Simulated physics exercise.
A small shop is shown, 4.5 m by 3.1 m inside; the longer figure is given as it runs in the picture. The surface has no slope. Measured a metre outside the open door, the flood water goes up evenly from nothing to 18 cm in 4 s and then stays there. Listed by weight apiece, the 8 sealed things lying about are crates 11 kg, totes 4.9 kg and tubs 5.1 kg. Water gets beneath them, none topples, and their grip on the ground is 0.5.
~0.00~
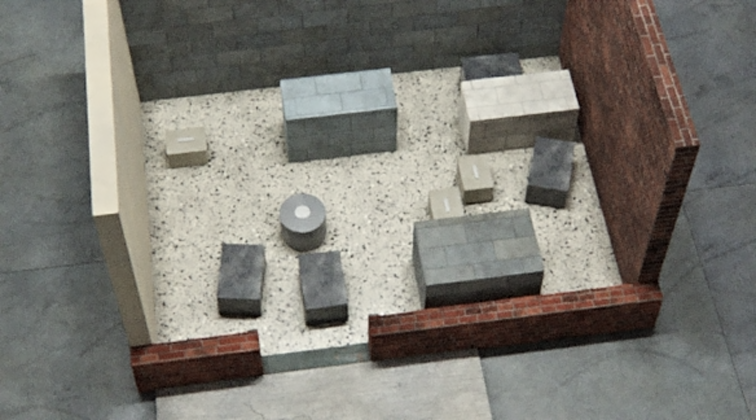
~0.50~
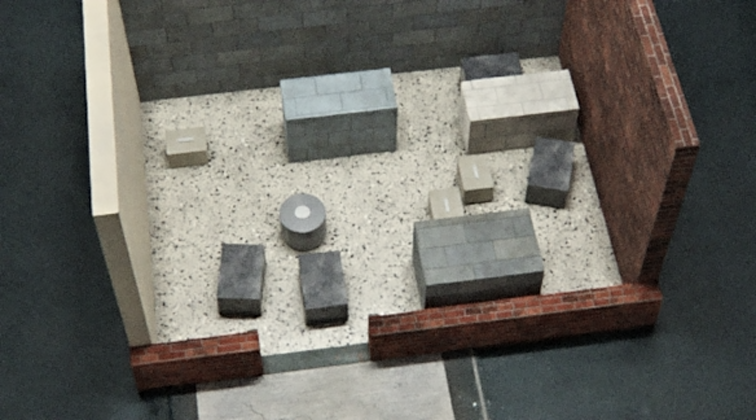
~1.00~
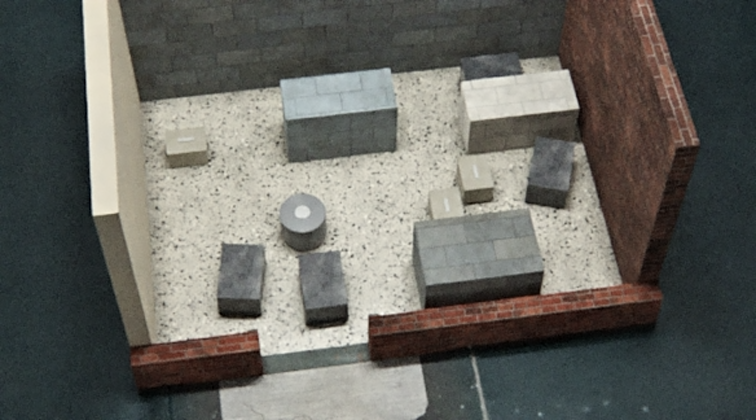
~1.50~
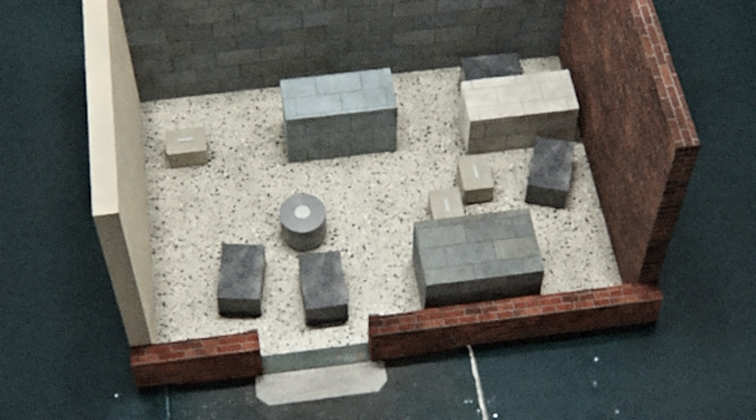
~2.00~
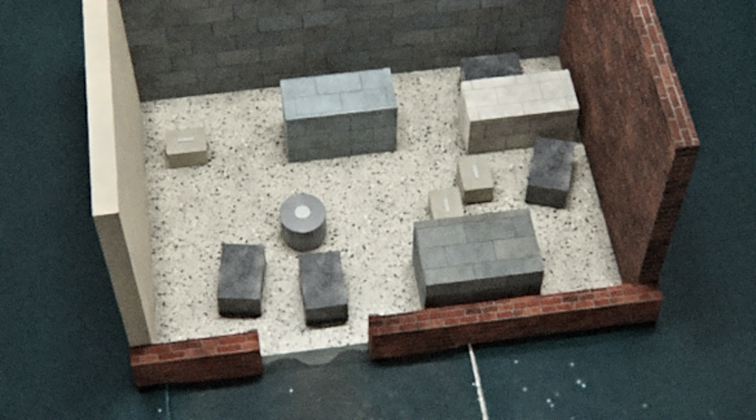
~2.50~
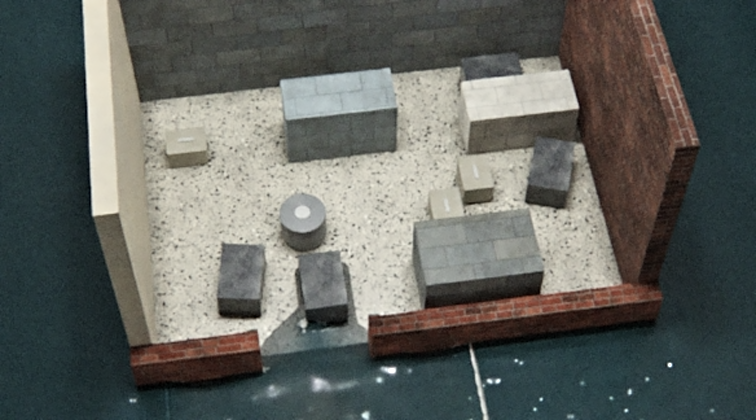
In a small open-topped shop with brick and block walls, dark water spreads over the grey ground outside, shrinking the pale patch before the doorway, then reaches just inside across the speckled floor, while the blocks and boxes stay still.
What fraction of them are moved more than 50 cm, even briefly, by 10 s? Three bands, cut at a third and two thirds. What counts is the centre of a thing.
It is a middling fraction, from a third to two thirds.
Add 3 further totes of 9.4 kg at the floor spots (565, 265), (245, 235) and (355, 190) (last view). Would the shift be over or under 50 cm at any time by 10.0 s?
In order: Below the mark, above the mark, above the mark.
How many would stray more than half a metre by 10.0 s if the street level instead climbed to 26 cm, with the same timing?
The count would be 7.
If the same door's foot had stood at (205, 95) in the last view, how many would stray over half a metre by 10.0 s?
The answer would then be 4.
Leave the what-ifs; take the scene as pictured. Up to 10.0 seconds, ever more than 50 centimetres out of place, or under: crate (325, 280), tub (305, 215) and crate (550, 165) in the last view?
In turn: Above the mark, above the mark, below the mark.
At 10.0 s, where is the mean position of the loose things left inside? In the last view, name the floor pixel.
The centre sits near (416, 197).
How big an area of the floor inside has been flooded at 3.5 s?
Roughly 1.5 m2.
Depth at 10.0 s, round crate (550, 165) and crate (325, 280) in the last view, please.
Close to 4 and 8 centimetres.
After 3.5 s 0 of 8 are over 50 cm from their spots; 0 afloat.
After 4.5 s 1 of 8 are over 50 cm from their spots; 0 afloat.
After 7.0 s 3 of 8 are over 50 cm from their spots; 3 afloat.
After 10.0 s 4 of 8 are over 50 cm from their spots, and 4 have been at some point; 6 afloat.
